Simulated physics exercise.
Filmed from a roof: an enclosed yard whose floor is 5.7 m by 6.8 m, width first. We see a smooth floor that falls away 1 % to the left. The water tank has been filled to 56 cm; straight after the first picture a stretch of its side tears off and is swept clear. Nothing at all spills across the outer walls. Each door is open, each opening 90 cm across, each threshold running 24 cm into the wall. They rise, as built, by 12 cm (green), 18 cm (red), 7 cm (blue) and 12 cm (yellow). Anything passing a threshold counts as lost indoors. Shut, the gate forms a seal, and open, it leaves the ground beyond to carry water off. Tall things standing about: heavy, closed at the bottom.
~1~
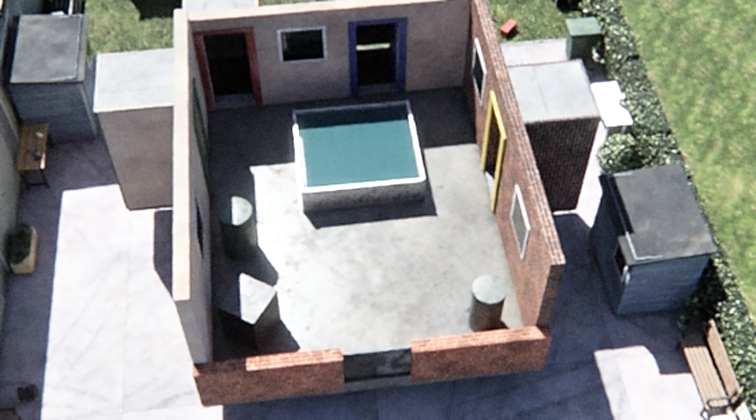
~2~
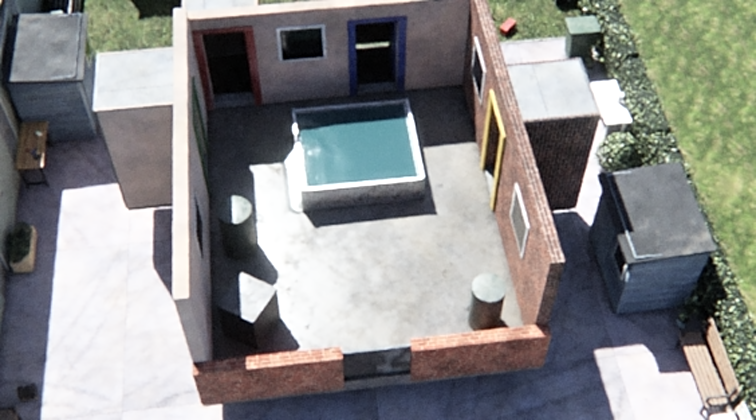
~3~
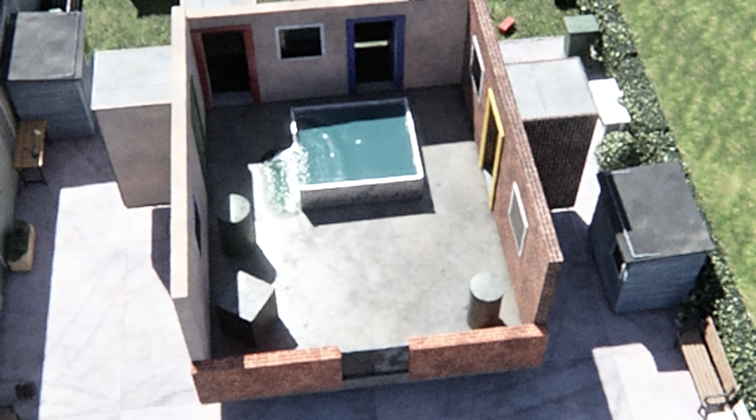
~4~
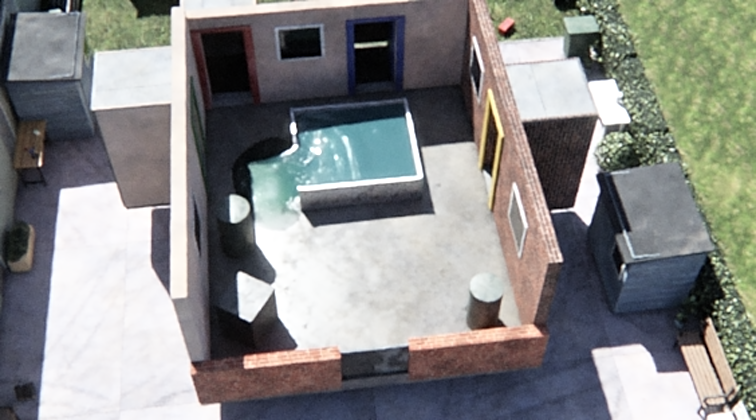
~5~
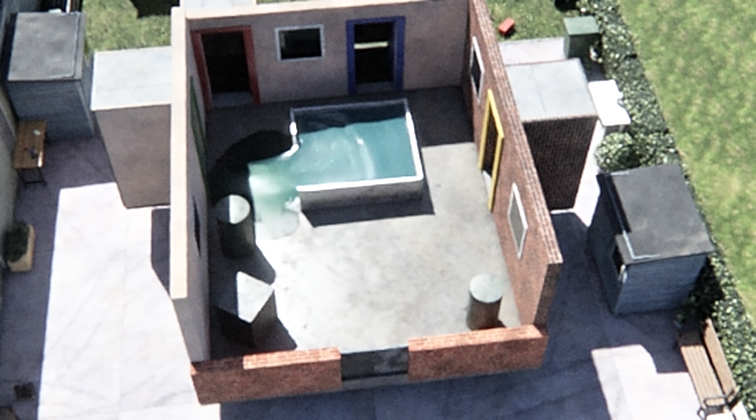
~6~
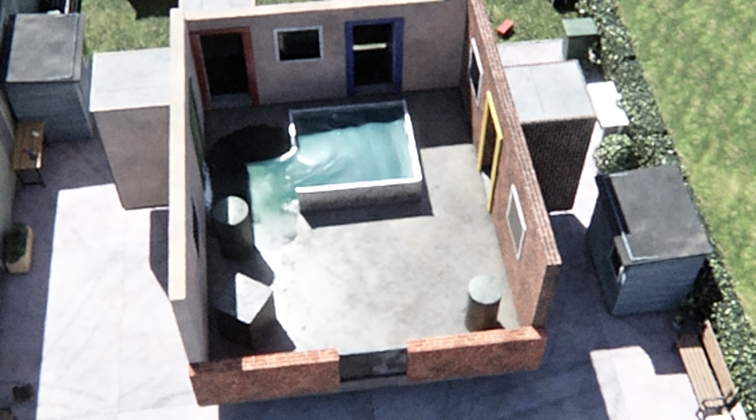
A walled yard with a smooth grey floor, open to the sky, is seen from a roof above, with sheds, benches, a hedge and grass outside. A pale-rimmed tank of blue-green water stands near the back wall's red and blue doors, a yellow door to the right, grey upright blocks around. The tank's left side opens and rippling water pours out, spreading left across the floor.
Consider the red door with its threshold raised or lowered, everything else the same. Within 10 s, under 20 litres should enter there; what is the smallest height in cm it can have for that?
Around 20 cm.
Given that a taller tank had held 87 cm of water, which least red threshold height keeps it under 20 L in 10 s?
The step needs to be some 30 cm.
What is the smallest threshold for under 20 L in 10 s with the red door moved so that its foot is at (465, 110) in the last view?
Around 11.0 cm would do it.
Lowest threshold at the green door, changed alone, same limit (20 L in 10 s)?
The green door needs around 31 cm.
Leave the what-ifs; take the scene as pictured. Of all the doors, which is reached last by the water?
That would be the yellow door.
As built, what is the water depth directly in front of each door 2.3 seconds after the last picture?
Lab note, depth in cm: Green 29; red 21; blue 0; yellow 0.
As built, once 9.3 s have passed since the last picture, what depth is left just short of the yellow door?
Some 5.0 cm.
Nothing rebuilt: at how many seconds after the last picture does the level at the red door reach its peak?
I'd guess close to 3.0 seconds.
Then, 0.7 s after the last picture water covers 20 % of the floor, deepest (38 cm) near (216, 224); it has not reached the red door.
Then, 2.3 s after the last picture water covers 35 % of the floor, deepest (30 cm) near (206, 210); 21 cm at the red door, 3 litres in over its 18 cm threshold.
Then, 9.3 s after the last picture water covers 95 % of the floor, deepest (11 cm) near (204, 132); 10 cm at the red door, 35 litres in over its 18 cm threshold.
At the red door as built, the water peaked near 23 cm, 3.1 s after the last picture.
Run again over the same 10 s with other heights there, 46 litres in over 17 cm, 8 litres over 22.5 cm. The limit of 20 litres is kept from about 20 cm up.
